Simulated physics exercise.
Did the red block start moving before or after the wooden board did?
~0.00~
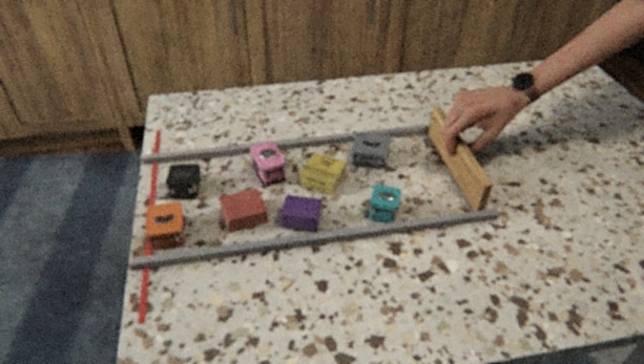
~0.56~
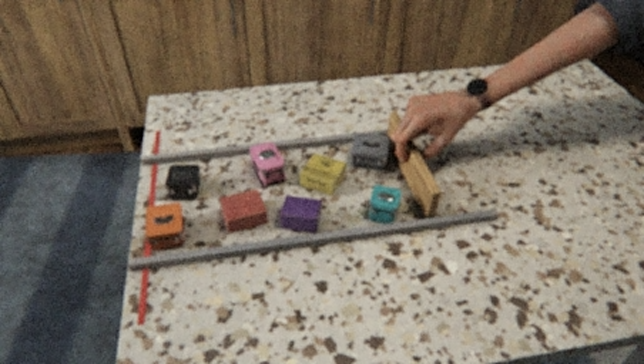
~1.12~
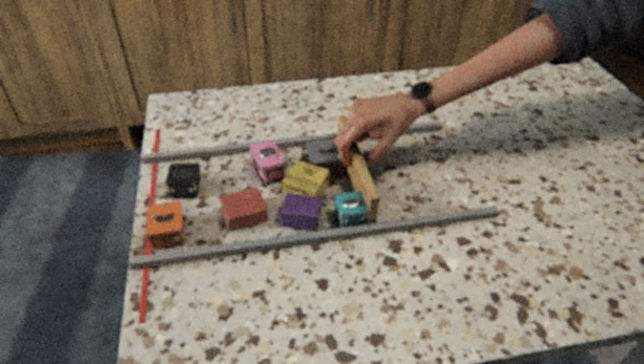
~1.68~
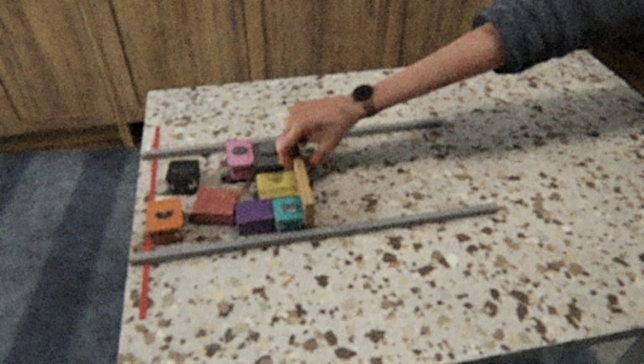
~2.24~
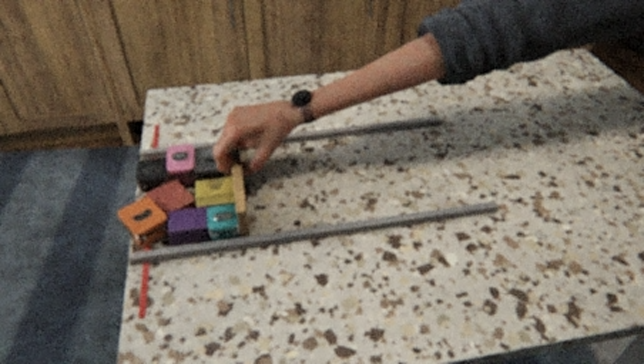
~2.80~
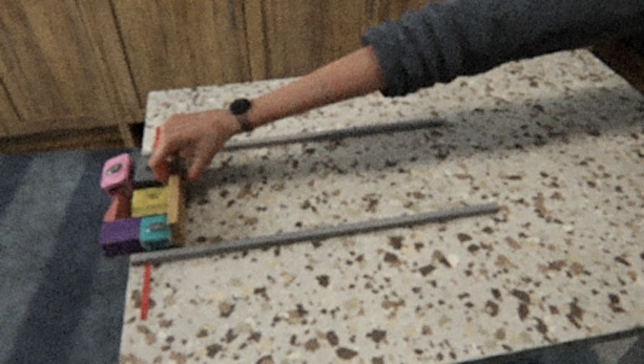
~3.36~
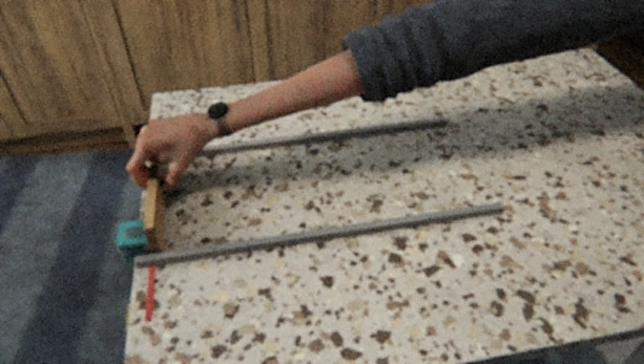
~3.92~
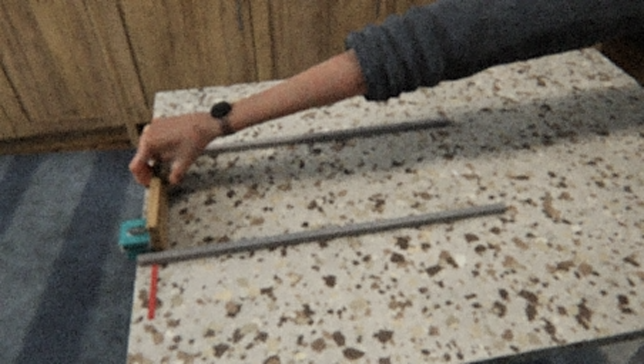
The red block started moving after the wooden board. The board was already sliding left while the red block still sat in its place, and the block shifted only later, as the cluster bunched up.
